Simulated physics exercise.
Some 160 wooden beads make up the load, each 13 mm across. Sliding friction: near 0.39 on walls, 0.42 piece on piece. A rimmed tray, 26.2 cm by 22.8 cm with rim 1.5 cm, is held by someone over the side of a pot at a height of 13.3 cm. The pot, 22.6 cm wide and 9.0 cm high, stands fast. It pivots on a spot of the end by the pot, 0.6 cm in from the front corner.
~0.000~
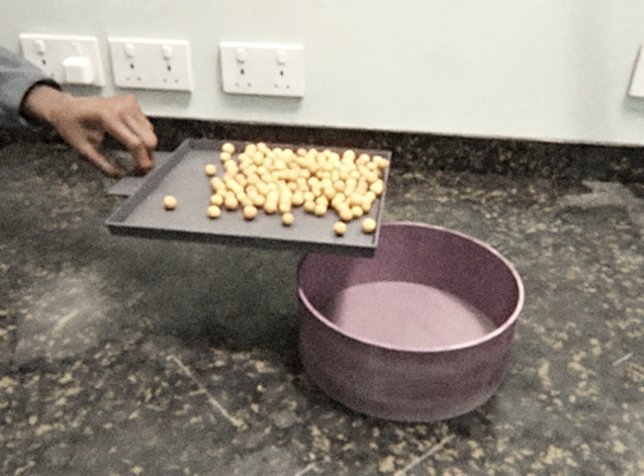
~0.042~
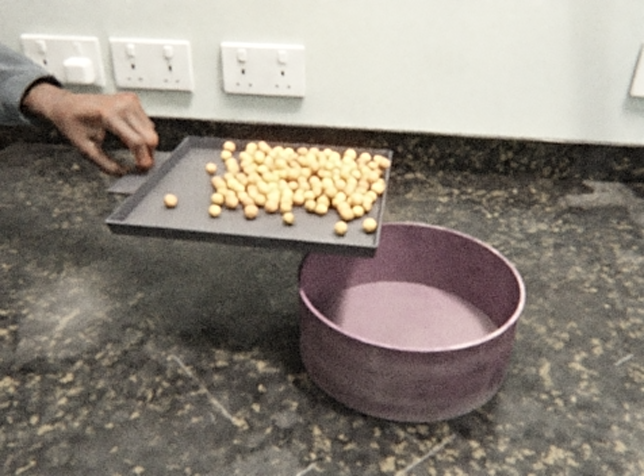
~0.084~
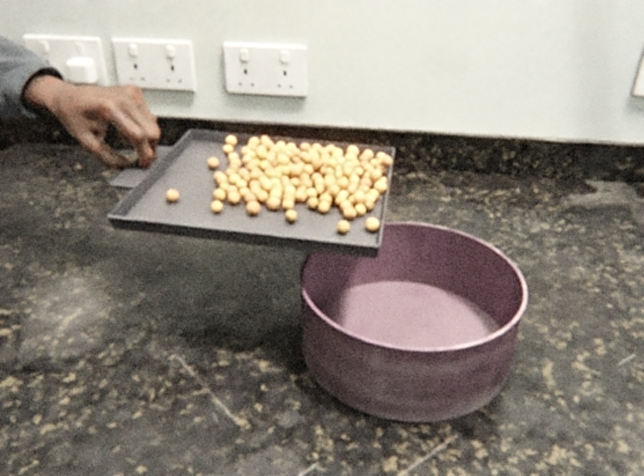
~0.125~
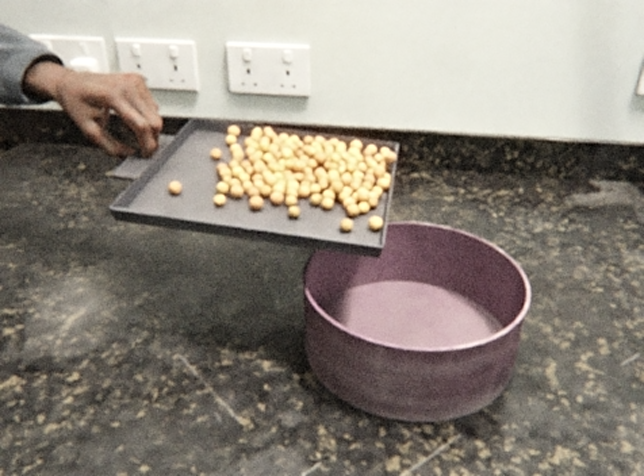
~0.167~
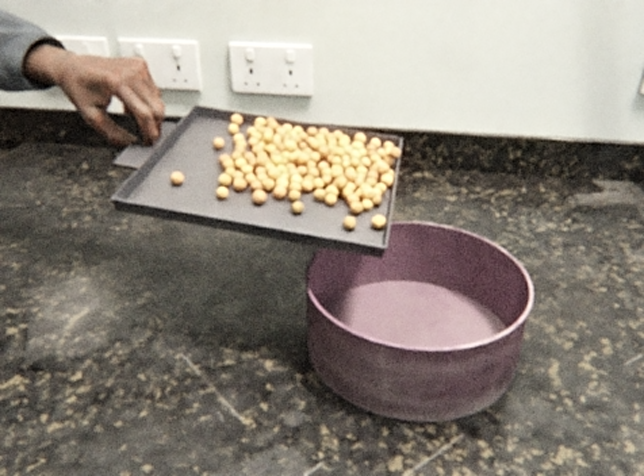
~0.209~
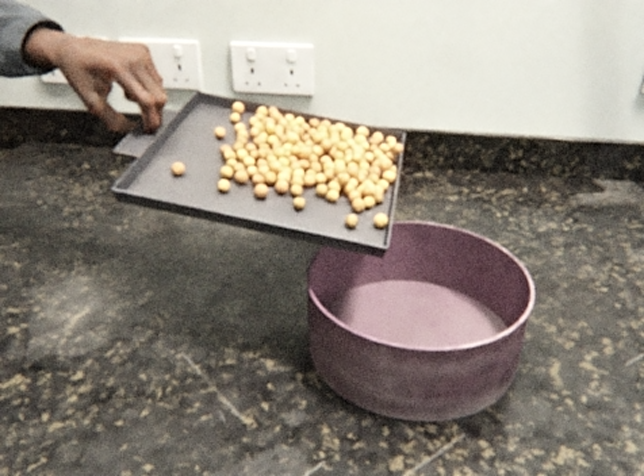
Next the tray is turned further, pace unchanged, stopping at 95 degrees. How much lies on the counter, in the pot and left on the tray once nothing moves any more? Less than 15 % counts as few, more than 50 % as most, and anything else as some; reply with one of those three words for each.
Here it is: Counter: Few, pot: Most, left on the tray: Few.
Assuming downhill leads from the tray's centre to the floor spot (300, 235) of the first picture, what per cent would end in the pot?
About 70 per cent.
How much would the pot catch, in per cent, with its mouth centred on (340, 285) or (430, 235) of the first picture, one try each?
60 and 25 %.
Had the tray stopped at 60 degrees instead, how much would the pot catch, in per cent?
Share in the pot: Around 10 %.
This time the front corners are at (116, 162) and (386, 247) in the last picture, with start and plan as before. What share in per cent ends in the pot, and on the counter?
Pot 100; counter 0.
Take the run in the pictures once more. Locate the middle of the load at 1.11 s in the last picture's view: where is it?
At that moment the load's centre is around (406, 141).
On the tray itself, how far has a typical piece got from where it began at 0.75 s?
By then it sits near 6 cm from where it began.
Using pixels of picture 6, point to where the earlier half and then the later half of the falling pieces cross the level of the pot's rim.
(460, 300) or so first, later (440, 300).
After 0.75 s, tilt 51 degrees; the tray holds 100 %, the pot 0 %.
Then, at 1.11 s, tilt 77 degrees; the tray holds 90 %, the pot 5 %.
Then, at 1.57 s, tilt 95 degrees; the tray holds 10 %, the pot 80 %.
At rest (2.5 s), counter 10 %, pot 90 %, tray 0 %.
